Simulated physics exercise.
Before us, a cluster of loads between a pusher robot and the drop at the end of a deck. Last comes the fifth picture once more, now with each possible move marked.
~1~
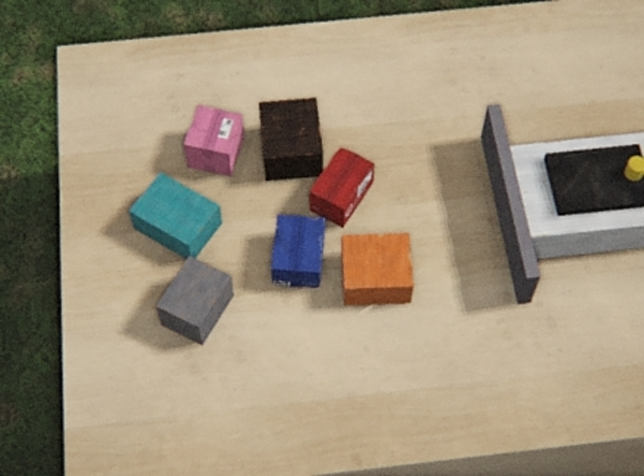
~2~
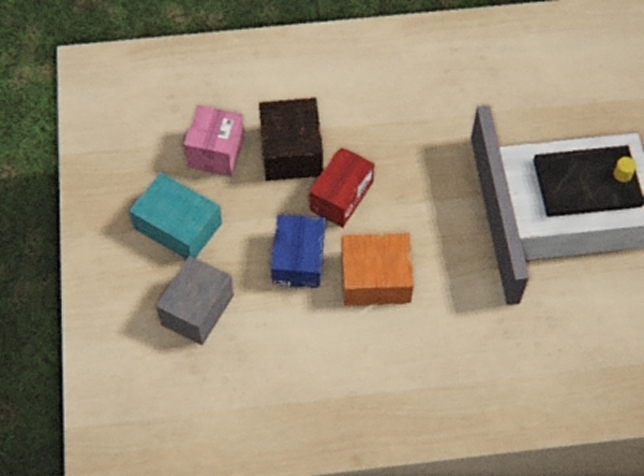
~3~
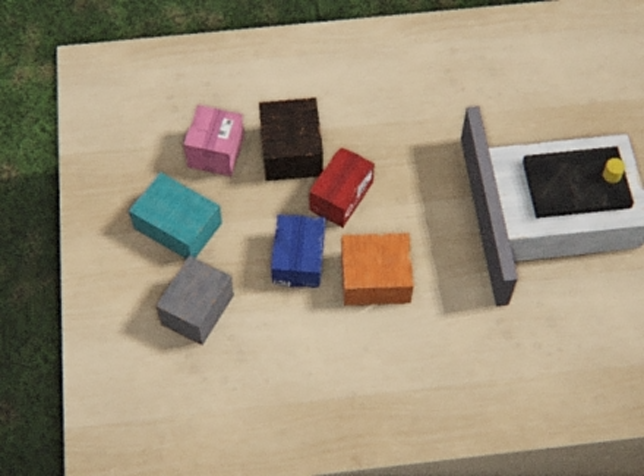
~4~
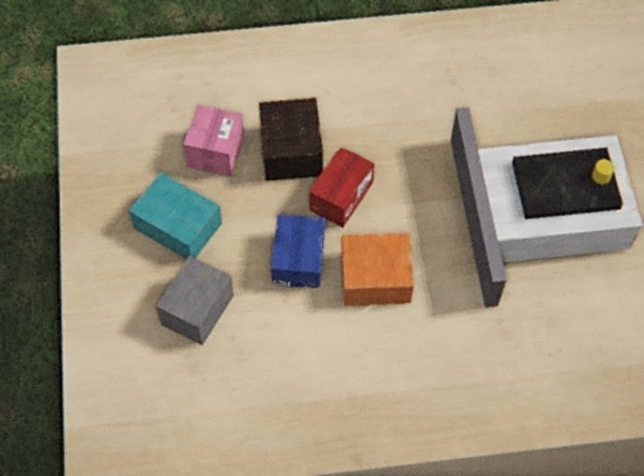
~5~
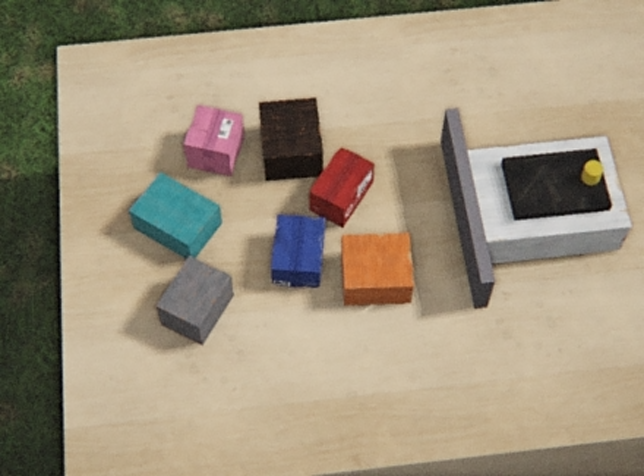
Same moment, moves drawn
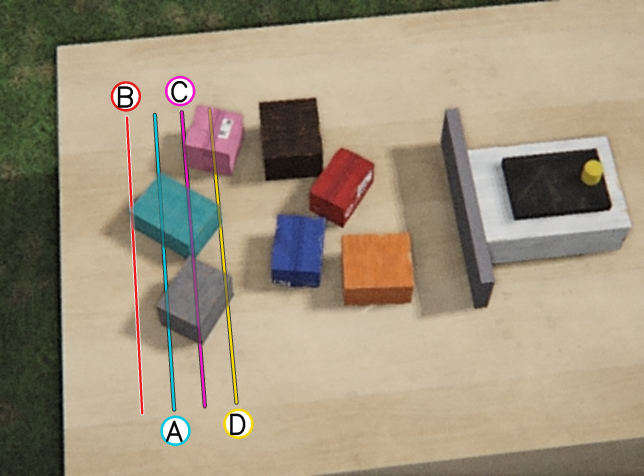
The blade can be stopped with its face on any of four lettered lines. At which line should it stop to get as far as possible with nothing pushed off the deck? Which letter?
Stop at A.
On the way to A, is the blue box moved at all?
By then, yes.
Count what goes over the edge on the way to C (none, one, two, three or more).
By then, none.
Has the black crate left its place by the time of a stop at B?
By then, yes.
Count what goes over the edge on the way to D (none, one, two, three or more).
In all, none.
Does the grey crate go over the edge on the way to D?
No.
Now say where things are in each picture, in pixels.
The first frame shows red parcel (342, 186); grey crate (195, 300); pink box (215, 141).
The second frame shows robot (581, 180); black crate (291, 139).
The third frame shows robot (570, 182); blue box (299, 251).
The fourth frame shows robot (559, 183); red parcel (342, 186).
The fifth frame shows robot (549, 184); pink box (215, 141); black crate (291, 139); orange crate (377, 269).
On the marked copy, A at (164, 252); B at (134, 255); C at (193, 249); D at (222, 246).
Taking A. A third of the way, robot (440, 195); black crate (283, 138); orange crate (327, 276).
Two thirds of the way, robot (332, 206); turquoise crate (147, 198); grey crate (159, 317).
When it is over, robot (246, 215); grey crate (70, 327); blue box (89, 251); nothing has fallen.
As for the rest, B drops the blue box and grey crate; C is safe but short; D is safe but short.
